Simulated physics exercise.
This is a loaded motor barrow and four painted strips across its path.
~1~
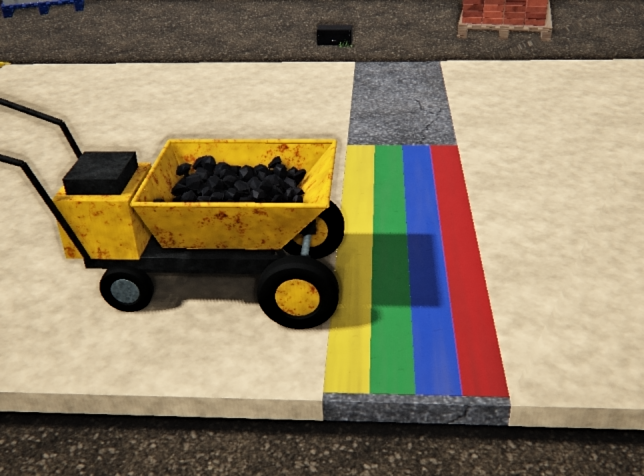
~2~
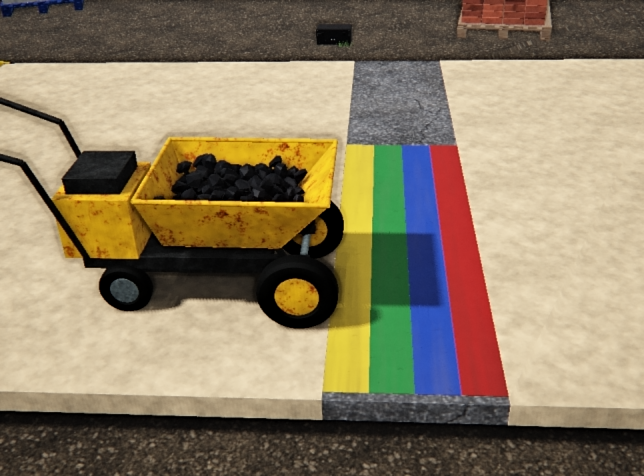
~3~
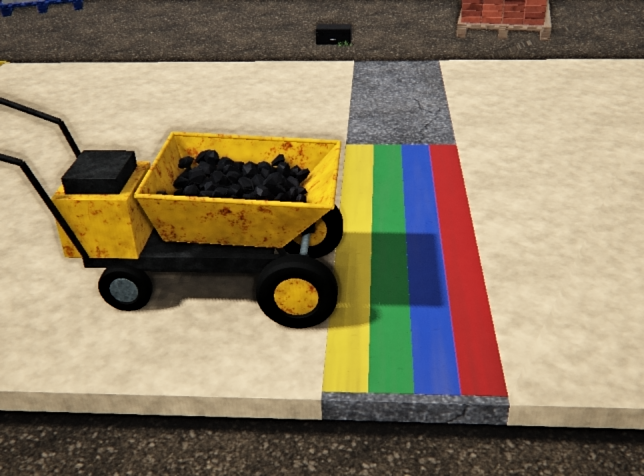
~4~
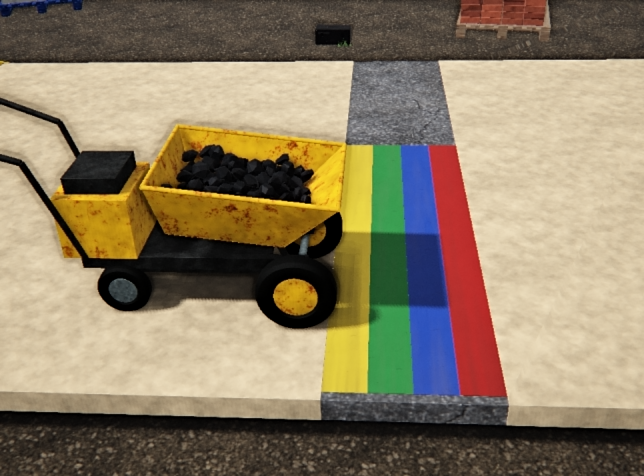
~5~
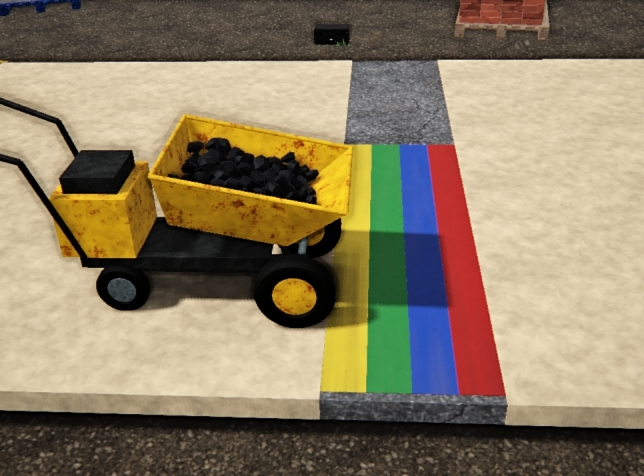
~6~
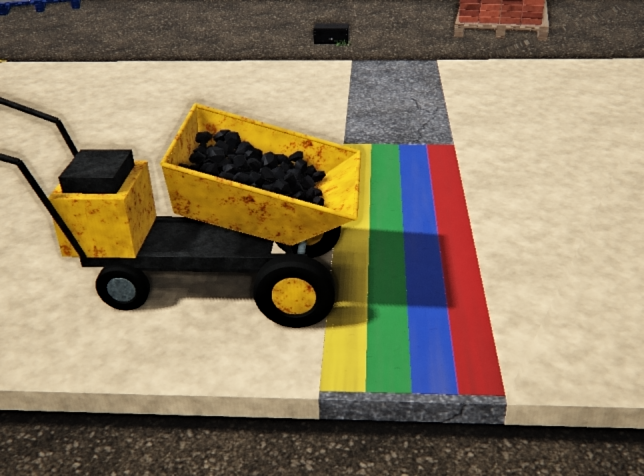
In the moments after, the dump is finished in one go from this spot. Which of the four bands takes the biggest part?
The heap favours the blue strip.
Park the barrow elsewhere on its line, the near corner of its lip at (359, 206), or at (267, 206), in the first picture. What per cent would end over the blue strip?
First some 20, then 30 per cent.
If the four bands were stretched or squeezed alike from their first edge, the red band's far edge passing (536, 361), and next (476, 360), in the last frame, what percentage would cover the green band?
First some 30, then 10 per cent.
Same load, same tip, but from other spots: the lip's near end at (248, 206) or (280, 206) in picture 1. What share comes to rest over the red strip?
First some 10, then 10 per cent.
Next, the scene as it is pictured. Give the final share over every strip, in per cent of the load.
About: Yellow strip 0, green strip 10, blue strip 45, red strip 30 per cent.
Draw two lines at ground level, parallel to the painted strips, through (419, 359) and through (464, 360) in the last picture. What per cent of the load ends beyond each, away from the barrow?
About 80 and 40 per cent.
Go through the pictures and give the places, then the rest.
In the first frame, lip of the skip at (326, 206), level; top of the load at (243, 189), lumps of coal; yellow strip at (348, 354); green strip at (392, 355); blue strip at (435, 356); red strip at (479, 357).
In the second frame, lip of the skip at (328, 206), level; top of the load at (231, 180).
In the third frame, lip of the skip at (332, 207), tipped barely; top of the load at (223, 180).
In the fourth frame, lip of the skip at (338, 210), tipped a little; top of the load at (227, 176).
In the fifth frame, lip of the skip at (346, 213), tipped a little; top of the load at (220, 176).
In the sixth frame, lip of the skip at (355, 218), tipped clearly; top of the load at (224, 164); yellow strip at (345, 352); green strip at (388, 353); blue strip at (432, 354); red strip at (476, 355).
Soon after the last picture, skip tipped steeply; all in the skip.
A little later, skip tipped steeply; most in the skip; a small part over the blue strip; a stray few over the red strip; a stray few falling.
Later still, skip tipped right over; a small part in the skip; a stray few over the green strip; about half over the blue strip; about a third over the red strip; a small part off the paint.
At rest, skip tipped right over; a stray few over the yellow strip; a small part over the green strip; about half over the blue strip; about a third over the red strip; a small part off the paint.
